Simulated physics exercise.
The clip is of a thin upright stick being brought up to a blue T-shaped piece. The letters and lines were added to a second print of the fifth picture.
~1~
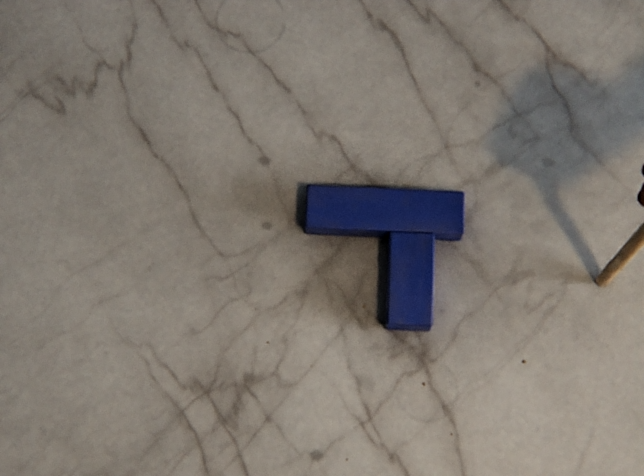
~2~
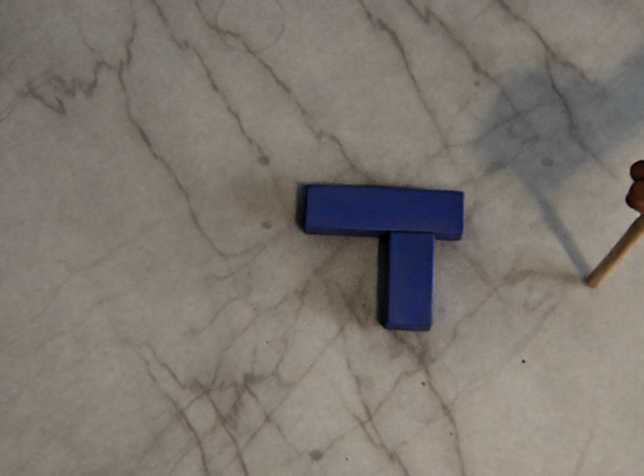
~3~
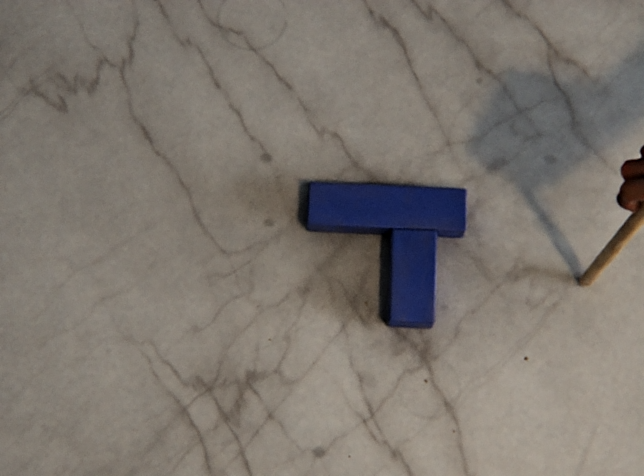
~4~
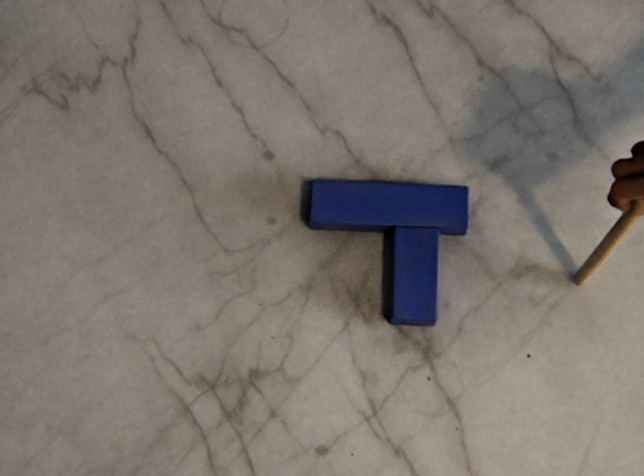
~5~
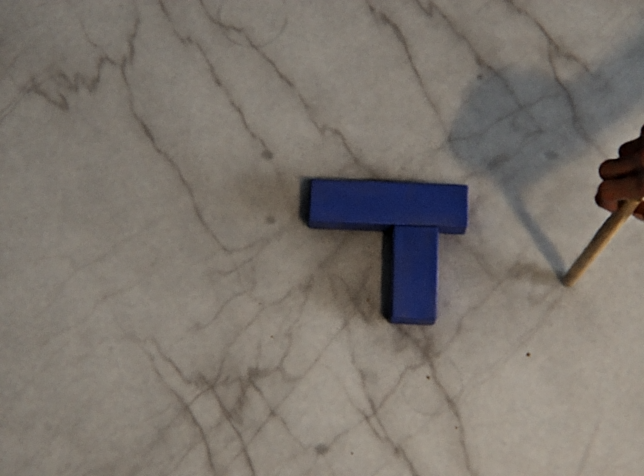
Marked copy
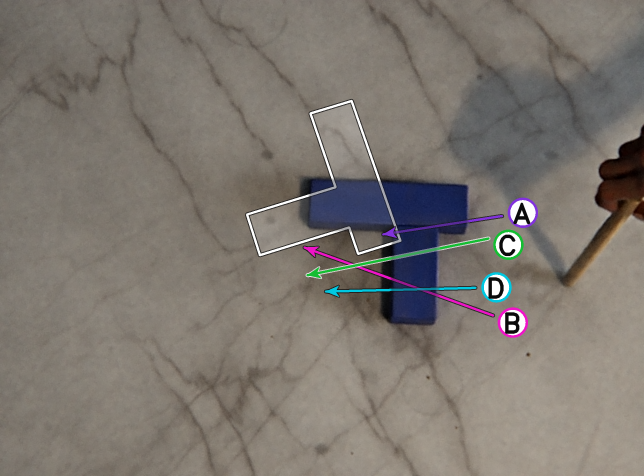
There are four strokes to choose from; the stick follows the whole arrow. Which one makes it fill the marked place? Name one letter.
Push along B.
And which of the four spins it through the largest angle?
Stroke B.
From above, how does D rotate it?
It turns clockwise.
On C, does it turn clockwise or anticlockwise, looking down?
On that stroke, clockwise.
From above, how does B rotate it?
Clockwise.
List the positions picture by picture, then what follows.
Blue T-shaped piece (385, 209), in the first picture.
Blue T-shaped piece (384, 209), in the second picture.
Blue T-shaped piece (387, 206), in the third picture.
Blue T-shaped piece (389, 204), in the fourth picture.
Blue T-shaped piece (388, 203), in the fifth picture.
On the copy, A from (502, 216) to (383, 234); B from (493, 315) to (305, 248); C from (488, 239) to (307, 275); D from (476, 288) to (326, 292).
On B. First, foot of the stick (423, 291), piece (384, 199).
Then, foot of the stick (356, 267), piece (365, 177).
Finally, foot of the stick (305, 248), piece (353, 168); it fills the outline.
By contrast, A leaves the piece out of the outline, at (297, 222); C leaves the piece out of the outline, at (314, 191); D leaves the piece out of the outline, at (364, 190).
